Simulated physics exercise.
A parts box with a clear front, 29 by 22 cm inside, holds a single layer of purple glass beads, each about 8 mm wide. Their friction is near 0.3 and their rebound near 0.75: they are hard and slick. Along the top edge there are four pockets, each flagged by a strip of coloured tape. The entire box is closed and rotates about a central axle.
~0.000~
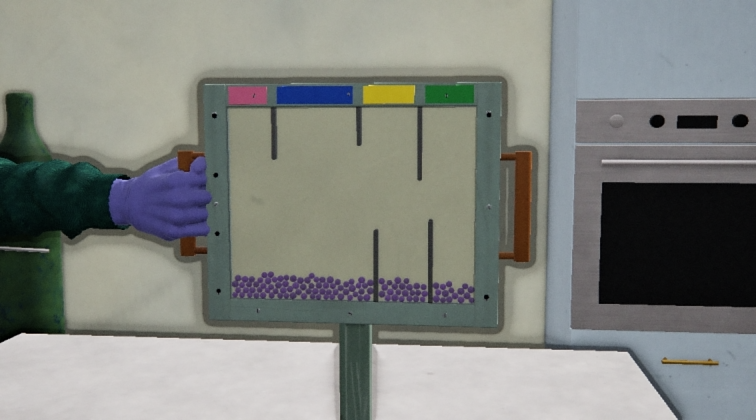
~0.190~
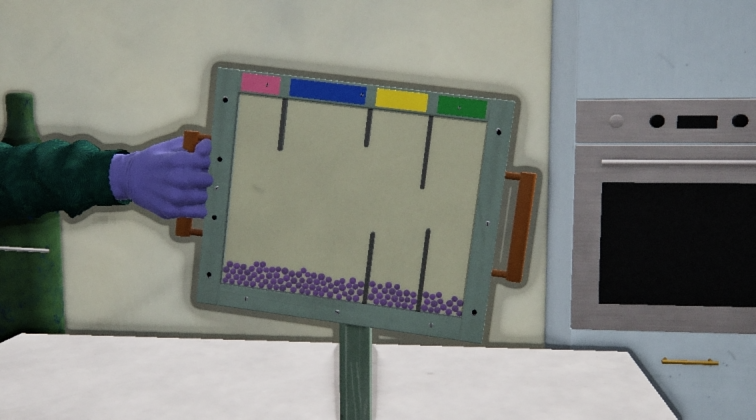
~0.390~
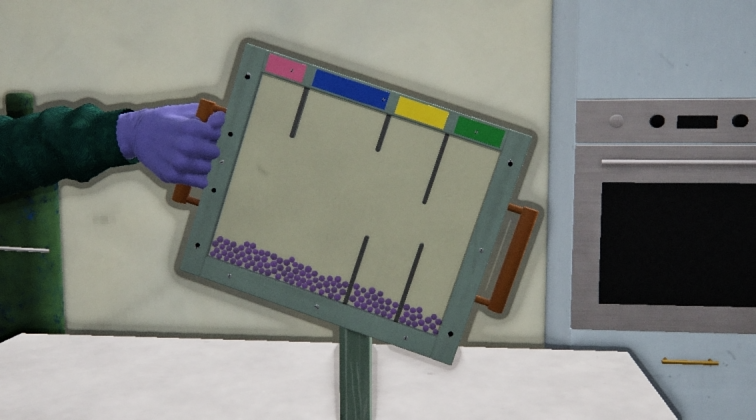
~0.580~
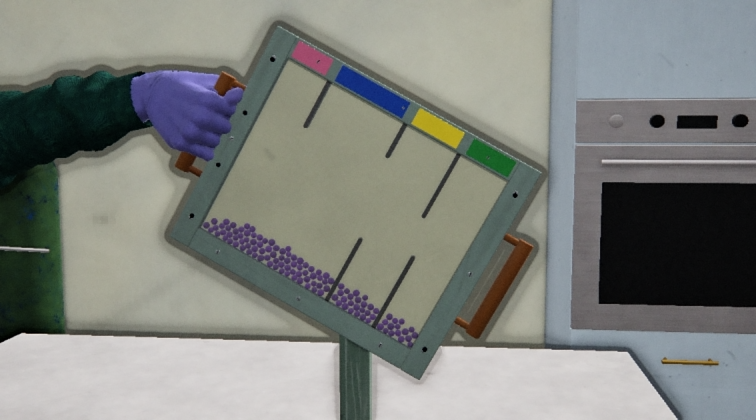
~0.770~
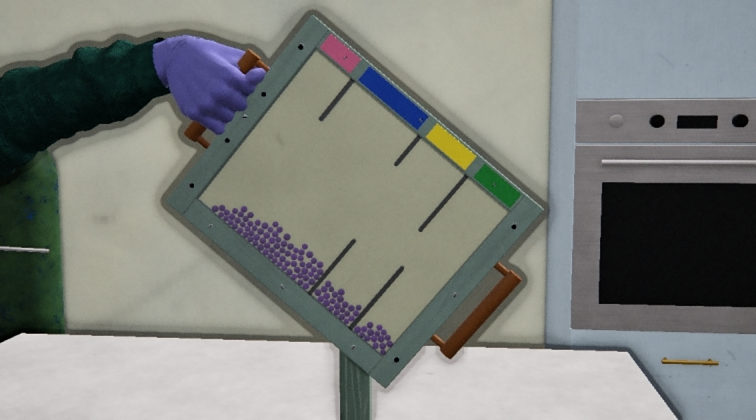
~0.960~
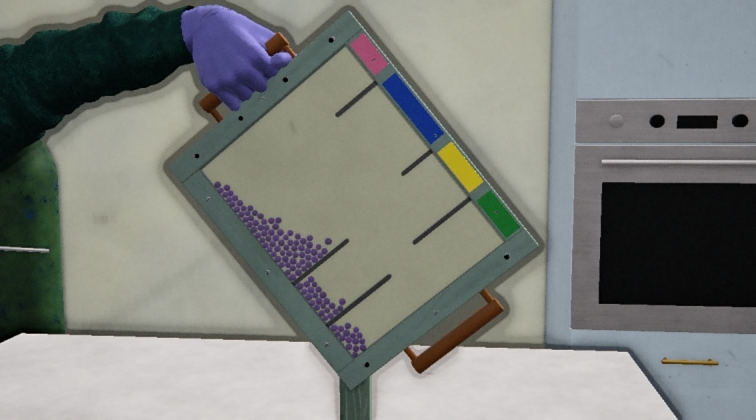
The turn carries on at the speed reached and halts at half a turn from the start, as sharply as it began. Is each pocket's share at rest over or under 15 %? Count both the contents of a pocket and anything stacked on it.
When it stops: Yellow pocket in excess of, green pocket in excess of, blue pocket short of, pink pocket short of 15 %.
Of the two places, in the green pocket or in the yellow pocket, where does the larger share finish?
It is the green pocket.
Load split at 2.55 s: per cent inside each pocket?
Yellow pocket: 30; green pocket: 45; blue pocket: 0; pink pocket: 0.
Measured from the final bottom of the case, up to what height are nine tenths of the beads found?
Roughly 6 cm.
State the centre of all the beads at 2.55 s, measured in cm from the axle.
It sits about 3 cm left and about 12 cm below the axle.
After 1.76 s it has turned 96°, the beads' middle is 7 cm left of and 4 cm below the axle; inside pockets, nothing yet.
After 2.55 s it has turned 141°, the beads' middle is 3 cm left of and 12 cm below the axle; inside pockets, yellow 30 %, green 45 %.
After 3.30 s it has turned 180°, the beads' middle is 9 cm left of and 8 cm below the axle; inside pockets, yellow 30 %, green 50 %.
All still by 4.1 s, yellow 45 %, green 55 %, blue 0 %, pink 0 %.
